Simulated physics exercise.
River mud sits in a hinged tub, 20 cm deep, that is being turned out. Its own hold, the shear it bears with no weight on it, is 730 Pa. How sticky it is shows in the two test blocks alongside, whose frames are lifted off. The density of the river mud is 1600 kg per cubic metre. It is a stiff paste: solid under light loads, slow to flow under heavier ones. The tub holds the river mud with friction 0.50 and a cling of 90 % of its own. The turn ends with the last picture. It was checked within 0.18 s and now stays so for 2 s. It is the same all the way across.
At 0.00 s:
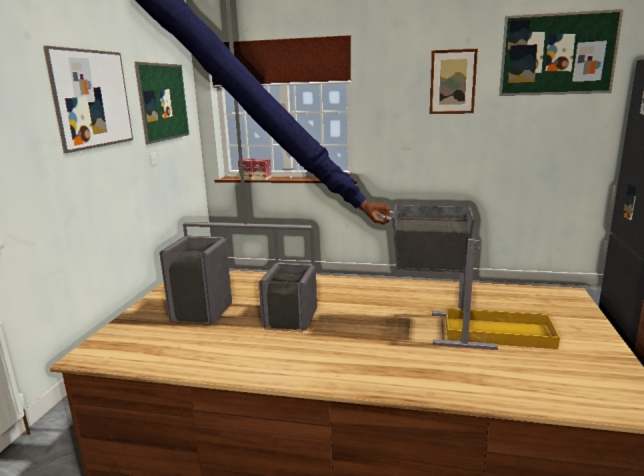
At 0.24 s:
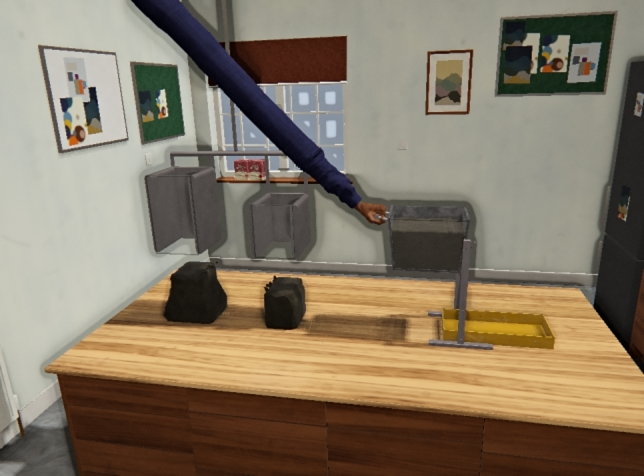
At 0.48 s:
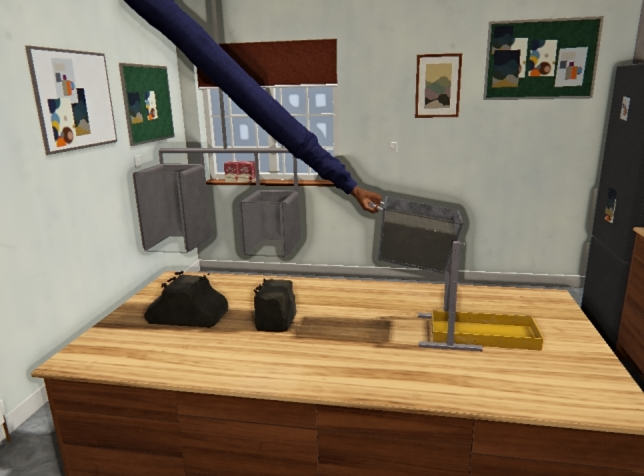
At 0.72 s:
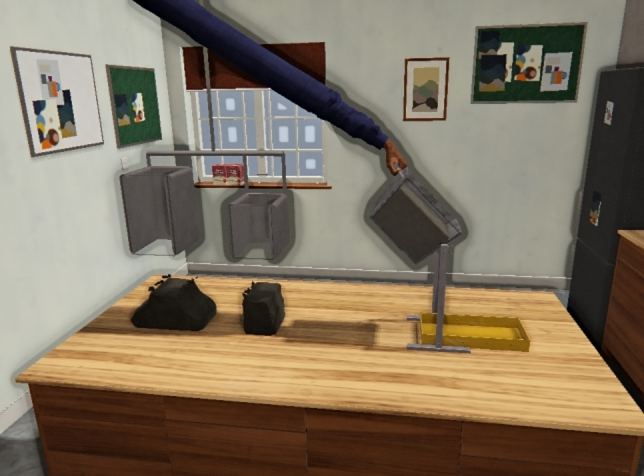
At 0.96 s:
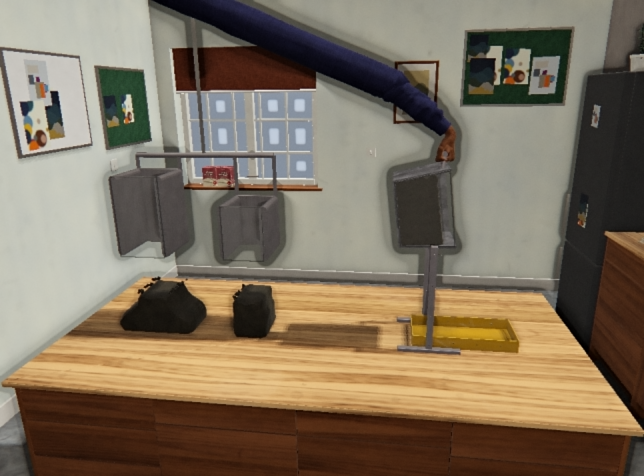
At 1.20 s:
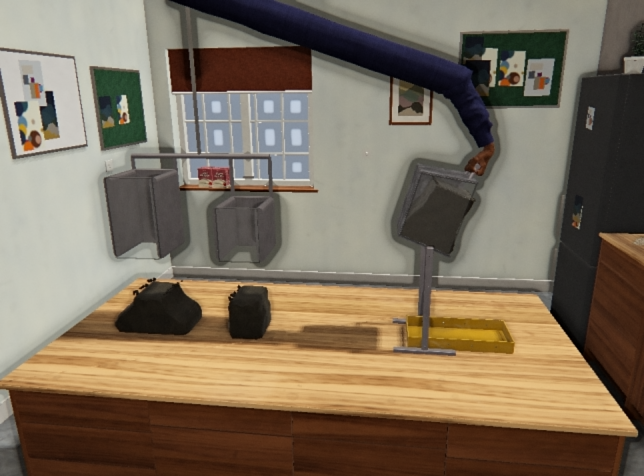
In a room with a wooden counter, two grey casings lift off dark blocks of mud on the left, and the larger block slumps lower and wider while the smaller one keeps its shape. Then a long blue-sleeved arm turns a grey tub of mud steeply over above a yellow tray.
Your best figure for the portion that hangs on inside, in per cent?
Expect roughly 0 %.
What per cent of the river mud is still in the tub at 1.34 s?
Near 45 %.
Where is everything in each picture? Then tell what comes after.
The first picture shows handle-side rim at (394, 218), tilt 0 degrees; highest point of the river mud at (444, 231); test blocks 27 cm, 18 cm high (left to right).
The second picture shows handle-side rim at (390, 219), tilt 0 degrees; highest point of the river mud at (439, 232); test blocks 22 cm, 17 cm high (left to right).
The third picture shows handle-side rim at (385, 209), tilt 10 degrees; highest point of the river mud at (389, 222); test blocks 17 cm, 17 cm high (left to right).
The fourth picture shows handle-side rim at (408, 177), tilt 46 degrees; highest point of the river mud at (402, 190); test blocks 17 cm, 17 cm high (left to right).
The fifth picture shows handle-side rim at (451, 171), tilt 83 degrees; highest point of the river mud at (433, 176); test blocks 17 cm, 17 cm high (left to right).
The sixth picture shows handle-side rim at (477, 185), tilt 106 degrees; highest point of the river mud at (437, 186); test blocks 17 cm, 17 cm high (left to right).
By 1.34 s, the tub is at 106 degrees and holds 47 %.
By 1.51 s, the tub is at 106 degrees and holds 17 %.
By 1.68 s, the tub is at 106 degrees and holds 0 %.
By 1.85 s, the tub is at 106 degrees and holds 0 %.
By 3.20 s, at the end, the tub is at 106 degrees and holds 0 %.
